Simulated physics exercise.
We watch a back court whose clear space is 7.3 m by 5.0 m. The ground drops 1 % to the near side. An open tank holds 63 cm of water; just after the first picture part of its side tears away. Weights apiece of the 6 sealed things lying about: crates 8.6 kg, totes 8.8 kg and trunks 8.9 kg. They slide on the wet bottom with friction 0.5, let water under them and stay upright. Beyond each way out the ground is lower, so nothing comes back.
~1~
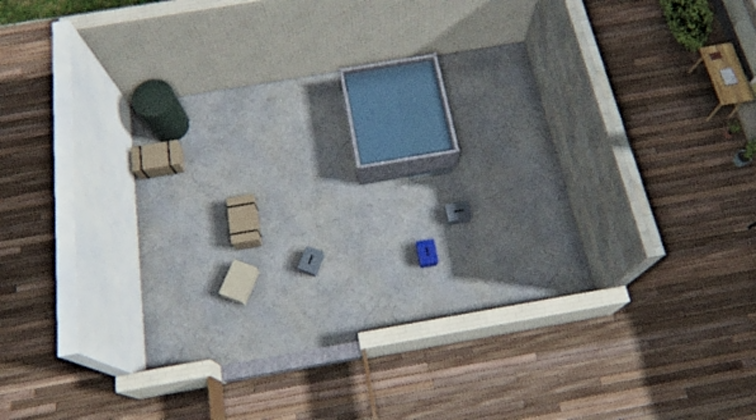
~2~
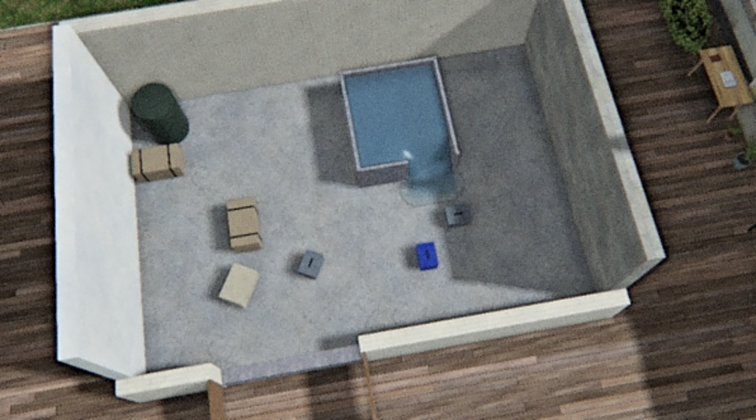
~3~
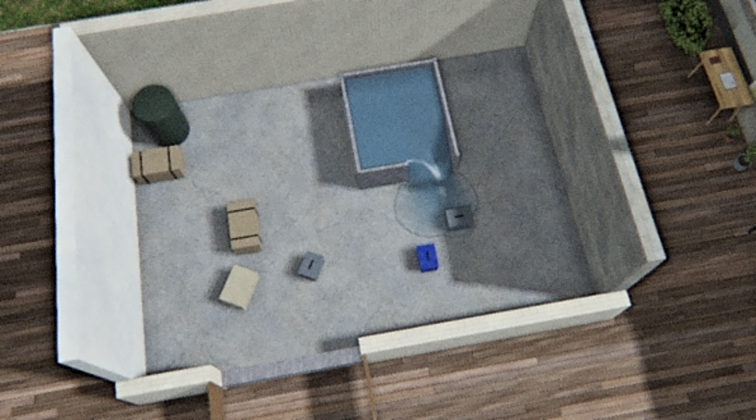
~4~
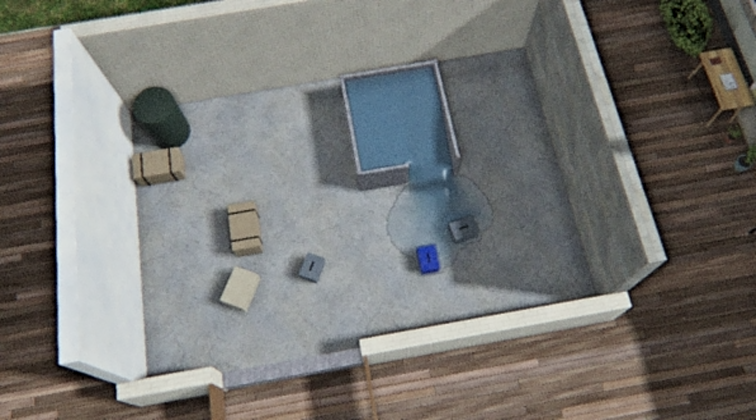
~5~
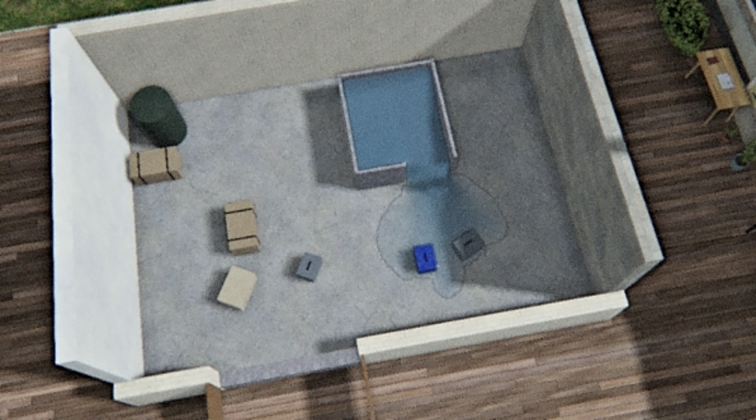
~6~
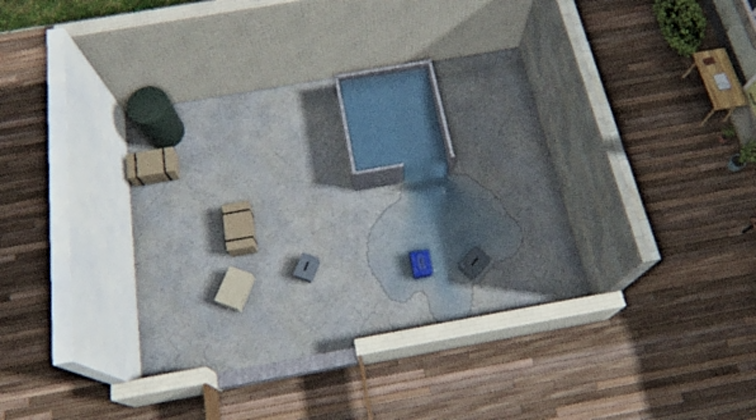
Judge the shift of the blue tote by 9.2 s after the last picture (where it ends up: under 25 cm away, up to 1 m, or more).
The blue tote gets carried off.
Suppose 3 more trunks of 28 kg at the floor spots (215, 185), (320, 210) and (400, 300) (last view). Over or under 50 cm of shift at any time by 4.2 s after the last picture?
In turn: Under, under, past it.
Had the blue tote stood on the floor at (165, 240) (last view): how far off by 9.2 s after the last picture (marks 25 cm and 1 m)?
It stays put.
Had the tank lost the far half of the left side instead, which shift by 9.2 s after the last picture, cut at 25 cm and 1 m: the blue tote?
In that case the blue tote stays put.
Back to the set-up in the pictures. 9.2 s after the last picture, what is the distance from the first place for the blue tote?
About 350 cm.
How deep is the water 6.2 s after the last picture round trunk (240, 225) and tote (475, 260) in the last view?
About 1 and 5 cm.
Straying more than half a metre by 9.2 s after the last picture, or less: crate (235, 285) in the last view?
Answer: More.
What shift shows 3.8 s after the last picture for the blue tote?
Roughly 350 cm by then.
Then, 1.2 s after the last picture the blue tote is near (358, 325), 1.5 m from its start, afloat; 0 of 6 are out; 2 afloat.
Then, 3.8 s after the last picture the blue tote is near (209, 332), 3.6 m from its start, aground; 0 of 6 are out; 0 afloat.
Then, 6.2 s after the last picture the blue tote is near (202, 333), 3.7 m from its start, aground; 0 of 6 are out; 0 afloat.
Then, 9.2 s after the last picture the blue tote is near (206, 333), 3.7 m from its start, aground; 0 of 6 are out; 1 afloat.
